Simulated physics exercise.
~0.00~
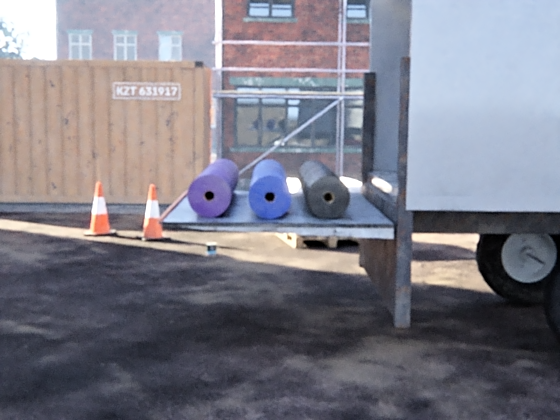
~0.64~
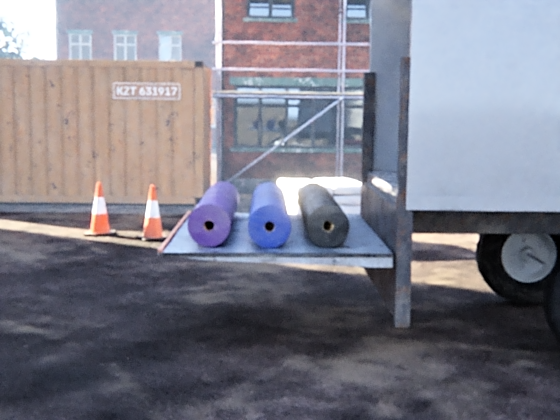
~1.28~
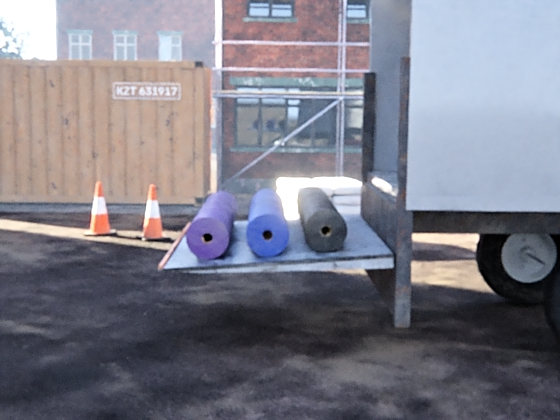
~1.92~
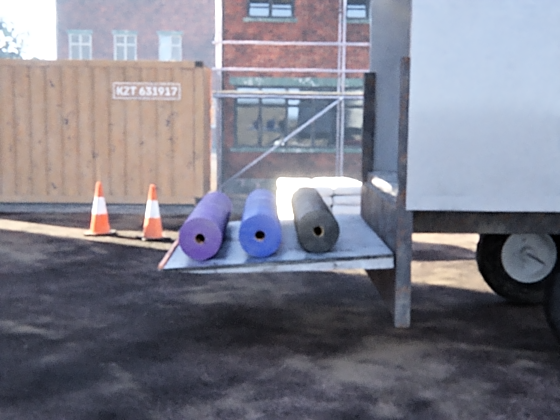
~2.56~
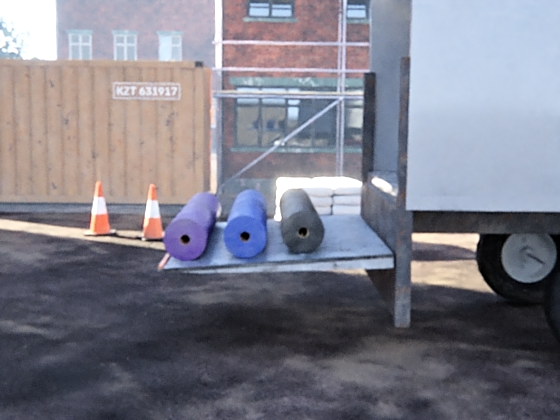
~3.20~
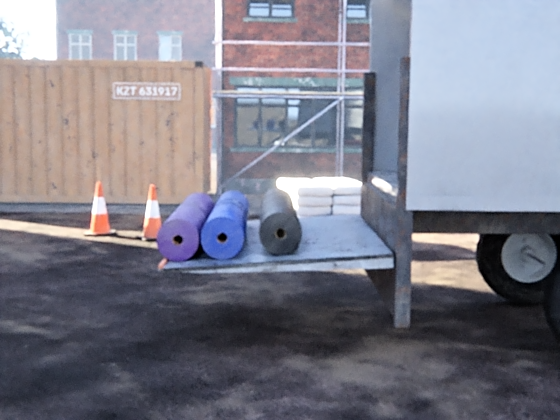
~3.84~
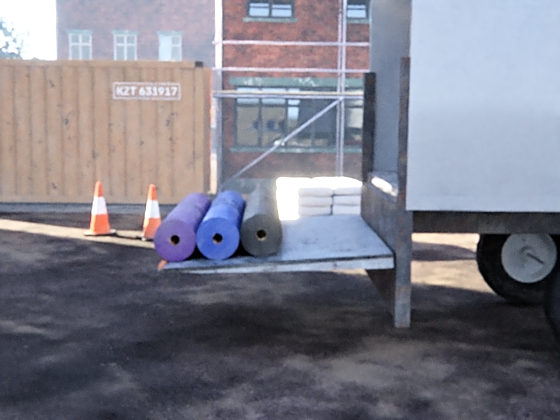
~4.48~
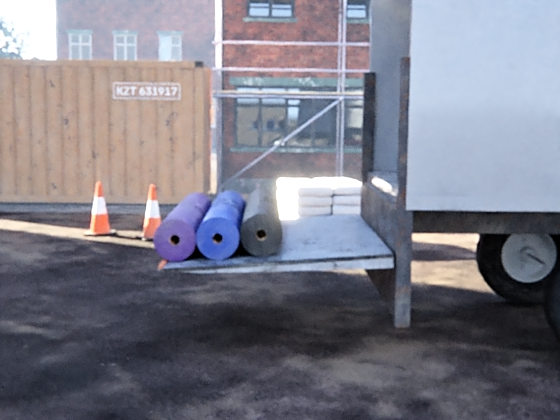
In a yard beside a brick building, a lorry's tail-lift carrying purple, blue and dark grey rolls came down a little and tipped outwards, and the rolls rolled left until they bunched together near its outer edge, all three still on the plate.
